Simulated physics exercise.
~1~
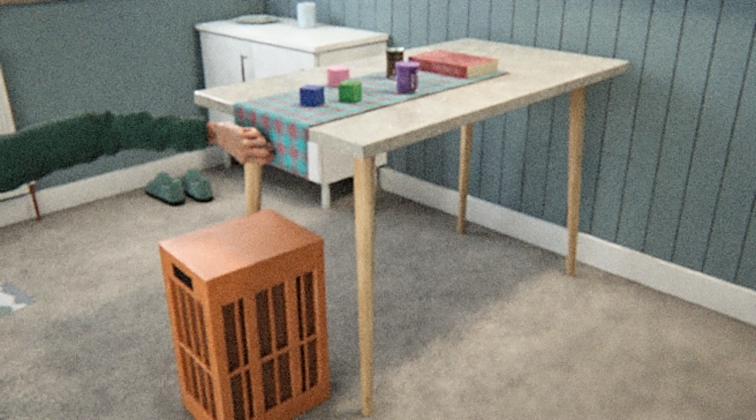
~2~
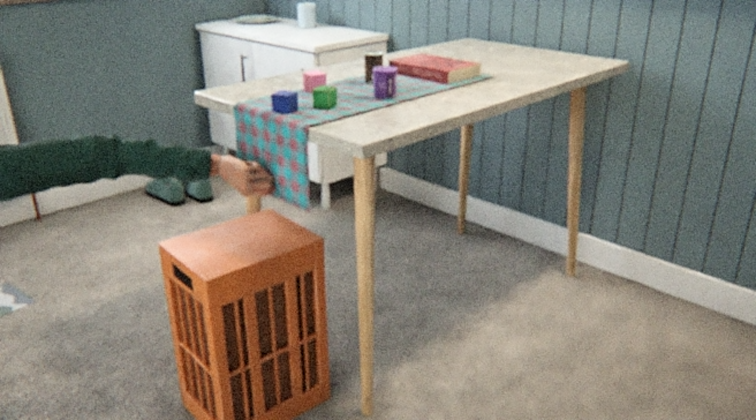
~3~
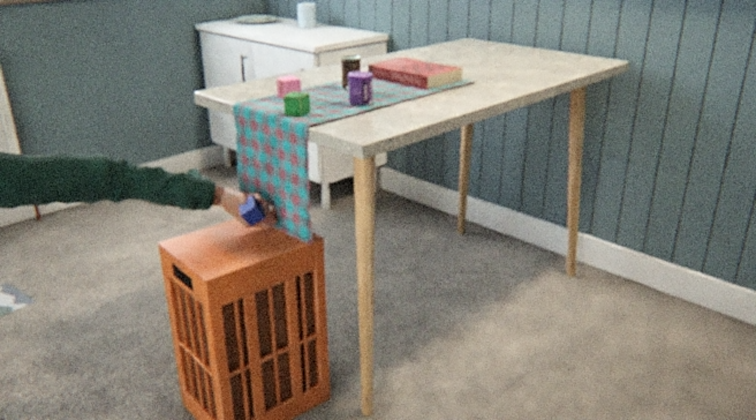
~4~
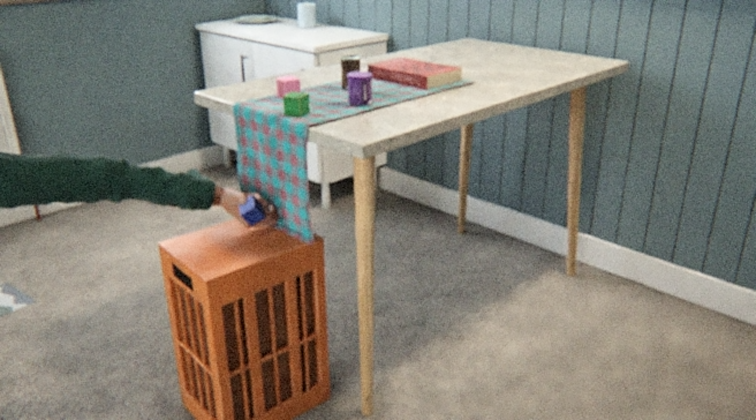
On a table, a hand pulls a turquoise cloth down, and the blue cube drops off.
